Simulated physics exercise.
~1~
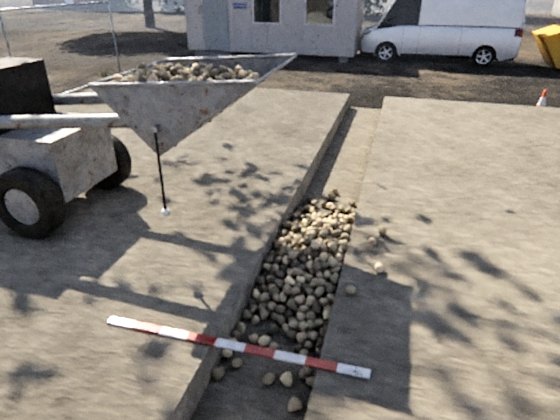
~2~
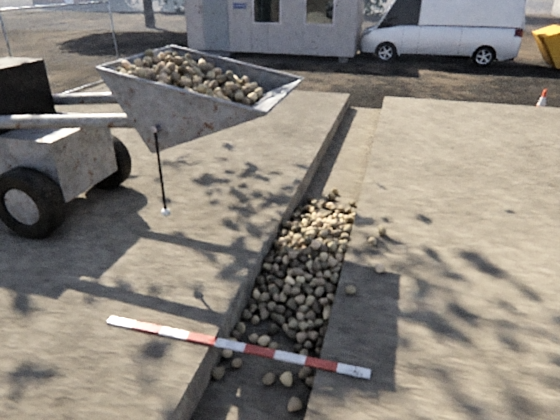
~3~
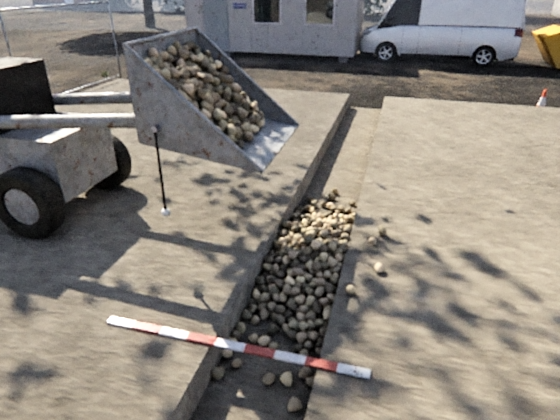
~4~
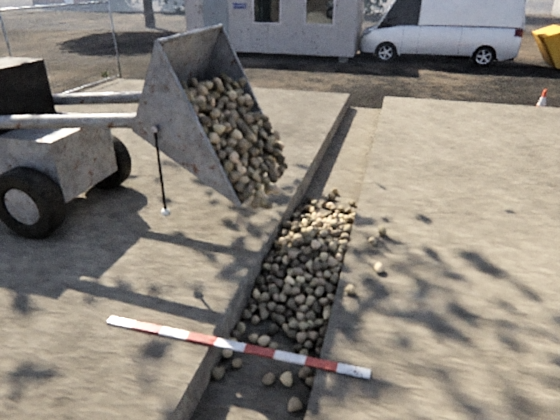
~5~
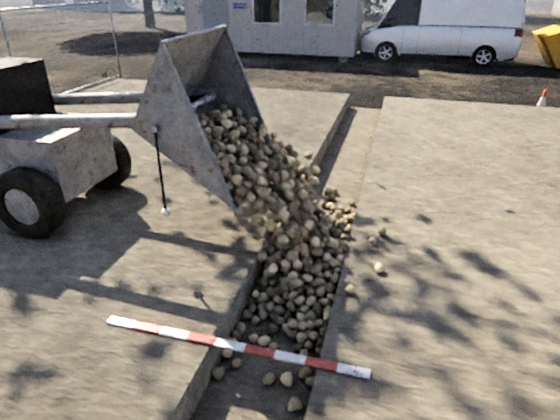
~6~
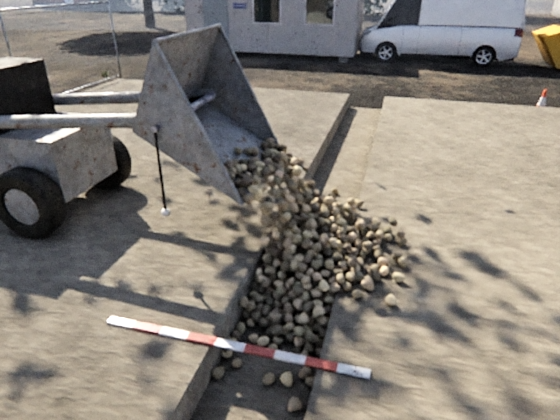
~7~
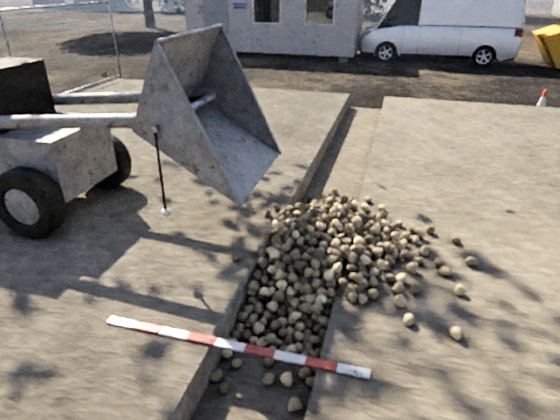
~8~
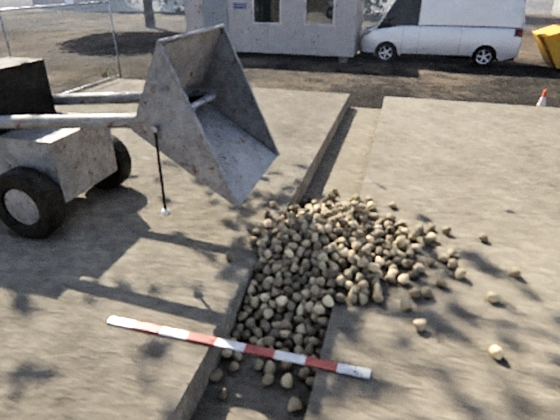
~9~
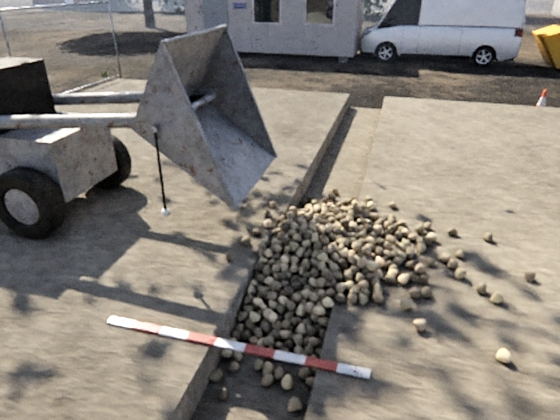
The footage shows a compact loader tipping its metal skip forward and pouring round stones onto an earlier heap in a trench beside a red-and-white staff; most settle in the trench, while others spill and roll right across the ground beyond, leaving the skip empty and still tilted.
